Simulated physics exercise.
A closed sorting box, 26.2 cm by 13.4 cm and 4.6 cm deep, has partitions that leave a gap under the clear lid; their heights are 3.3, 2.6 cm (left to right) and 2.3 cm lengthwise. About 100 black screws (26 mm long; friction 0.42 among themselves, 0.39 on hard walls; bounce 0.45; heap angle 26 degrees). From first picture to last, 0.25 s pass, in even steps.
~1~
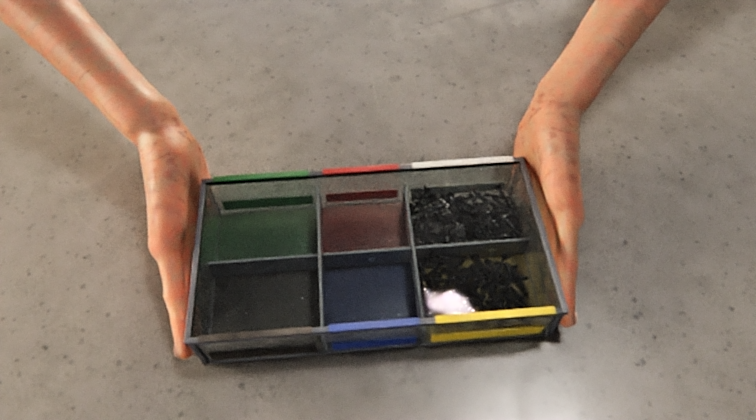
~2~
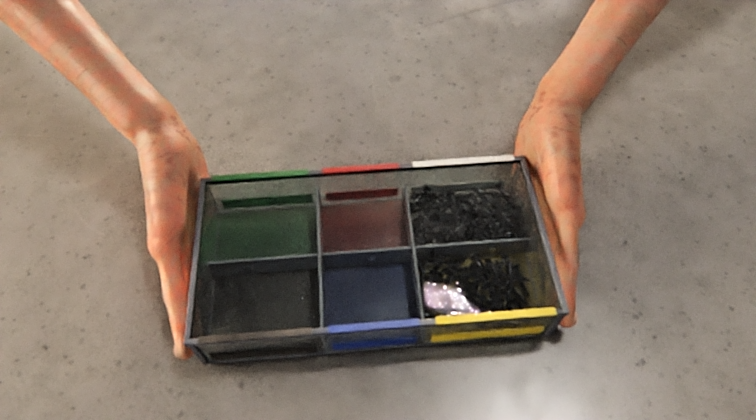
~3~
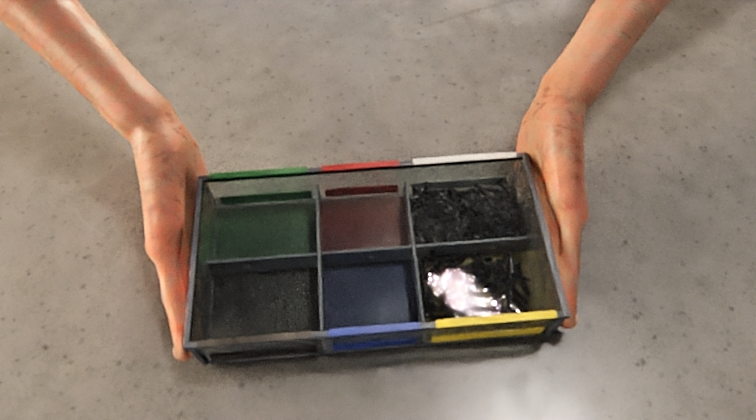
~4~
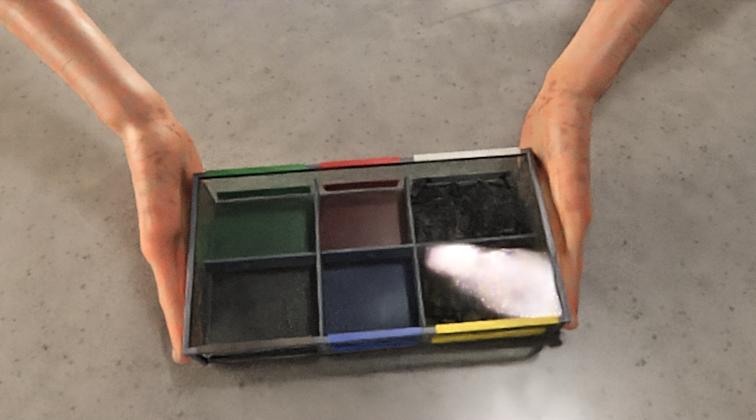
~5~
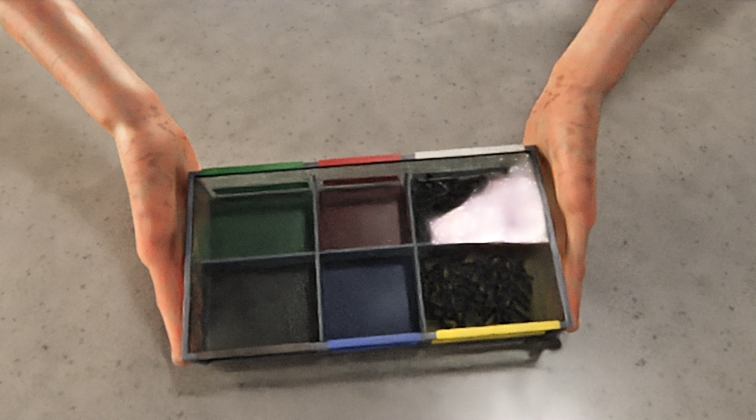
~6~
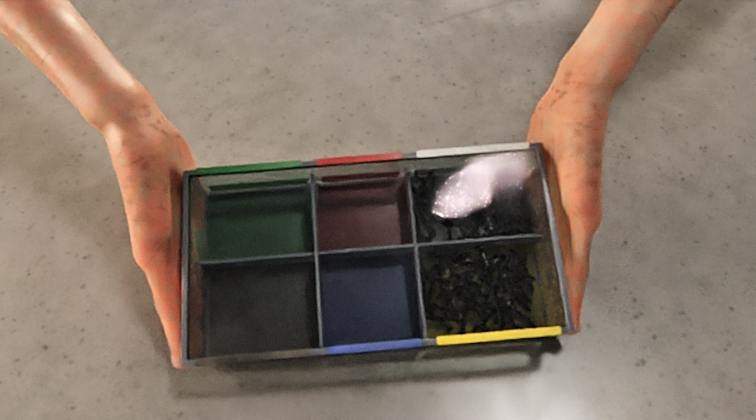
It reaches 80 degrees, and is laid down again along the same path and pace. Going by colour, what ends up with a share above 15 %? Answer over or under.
Red under, blue under, green under, yellow over, white over, black under.
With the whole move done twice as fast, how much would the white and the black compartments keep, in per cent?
In that case white 20; black 0.
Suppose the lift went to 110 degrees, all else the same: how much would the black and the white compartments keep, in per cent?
In that case black 0; white 0.
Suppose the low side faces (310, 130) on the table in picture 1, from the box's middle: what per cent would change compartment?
About 25 per cent.
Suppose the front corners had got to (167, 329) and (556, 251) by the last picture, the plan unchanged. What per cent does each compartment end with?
Red 30, blue 10, green 5, yellow 20, white 30, black 0.
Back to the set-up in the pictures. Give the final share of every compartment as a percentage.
Red 0; blue 0; green 0; yellow 55; white 45; black 0.
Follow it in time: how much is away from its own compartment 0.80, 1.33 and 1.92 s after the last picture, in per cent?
About 5, 10, 10.
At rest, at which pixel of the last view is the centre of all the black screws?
Near (478, 292).
Then, 0.80 s after the last picture, tilt 79 degrees; yellow 50 %, white 50 %.
Then, 1.33 s after the last picture, tilt 34 degrees; yellow 50 %, white 45 %.
Then, 1.92 s after the last picture, tilt 0 degrees; yellow 55 %, white 45 %.
In the end, red 0 %, blue 0 %, green 0 %, yellow 55 %, white 45 %, black 0 %.
